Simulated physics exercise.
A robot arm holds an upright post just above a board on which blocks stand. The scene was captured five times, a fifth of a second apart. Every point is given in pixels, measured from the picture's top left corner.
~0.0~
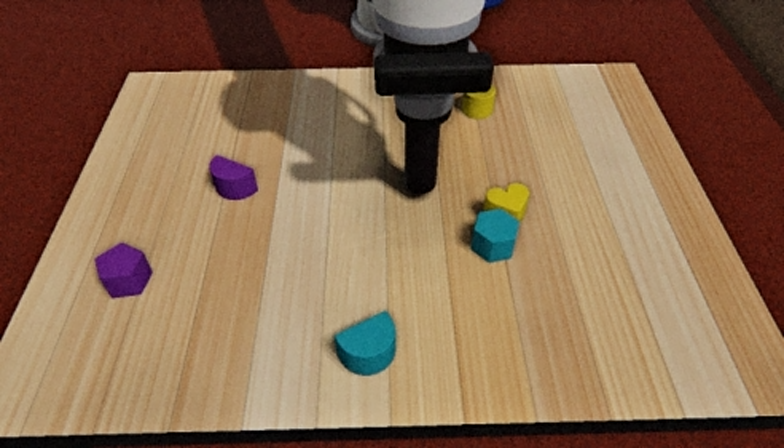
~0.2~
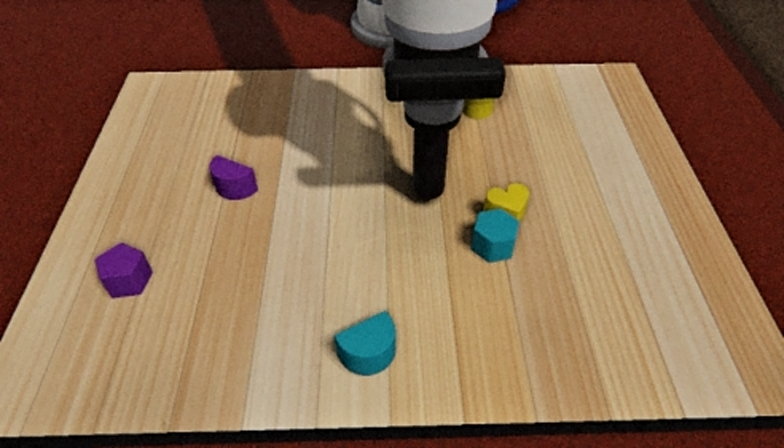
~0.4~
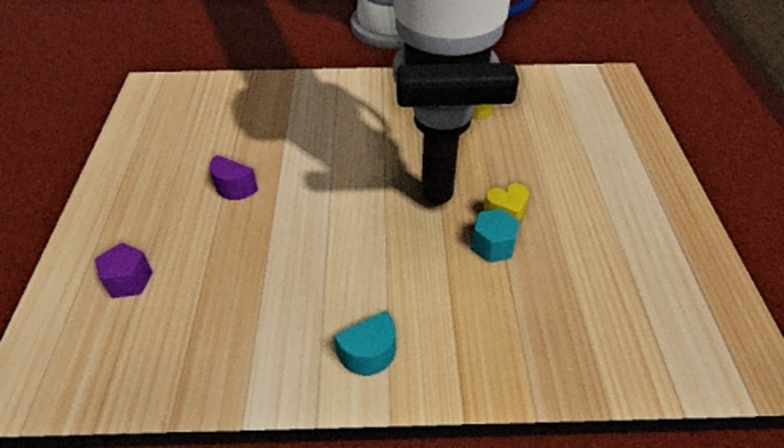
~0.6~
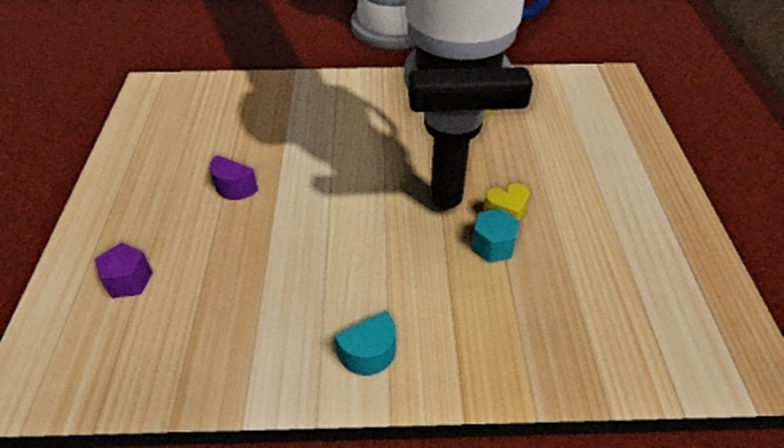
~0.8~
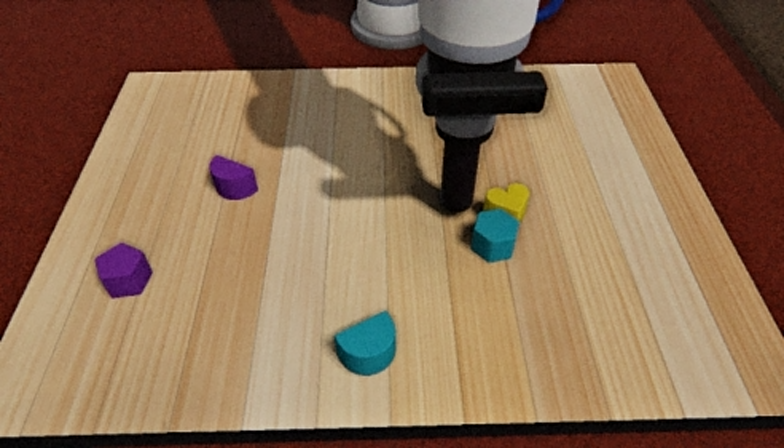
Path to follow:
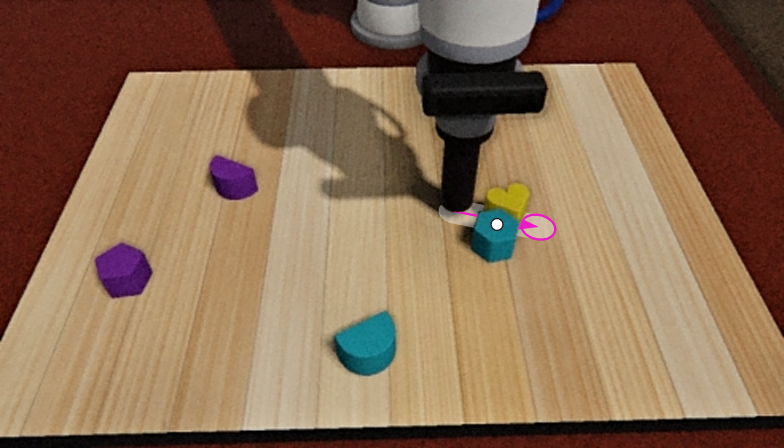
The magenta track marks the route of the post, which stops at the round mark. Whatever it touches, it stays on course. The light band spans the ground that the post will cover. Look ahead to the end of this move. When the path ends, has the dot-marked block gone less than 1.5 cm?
I expect so.
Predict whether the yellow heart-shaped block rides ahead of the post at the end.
The block sits ahead of the post.
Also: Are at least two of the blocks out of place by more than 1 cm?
That would be a no.
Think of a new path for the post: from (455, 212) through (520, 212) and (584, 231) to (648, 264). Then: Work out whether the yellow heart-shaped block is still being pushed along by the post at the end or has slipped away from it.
It will keep going ahead of the post.
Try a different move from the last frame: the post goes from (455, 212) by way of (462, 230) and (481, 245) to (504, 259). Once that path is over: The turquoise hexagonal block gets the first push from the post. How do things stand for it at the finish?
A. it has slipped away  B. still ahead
That would be B.
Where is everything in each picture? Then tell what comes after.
Lower end of the post at (420, 185), tops of blocks, turquoise hexagonal block at (497, 224), yellow heart-shaped block at (509, 196), in the first picture.
Post at (428, 190), blocks as before, in the second picture.
Post at (437, 194), blocks as before, in the third picture.
Post at (446, 199), blocks as before, in the fourth picture.
Post at (456, 202), turquoise hexagonal block at (497, 224), yellow heart-shaped block at (509, 196), in the fifth picture.
The drawn path runs from (455, 212) to (538, 227); the dot is on the turquoise hexagonal block.
The first path, step by step. Halfway along, post at (499, 211); turquoise hexagonal block at (500, 226), turned 10° clockwise; yellow heart-shaped block at (542, 198).
At the end, post at (541, 218); turquoise hexagonal block at (502, 228), turned 20° clockwise; yellow heart-shaped block at (580, 197), turned 40° anticlockwise.
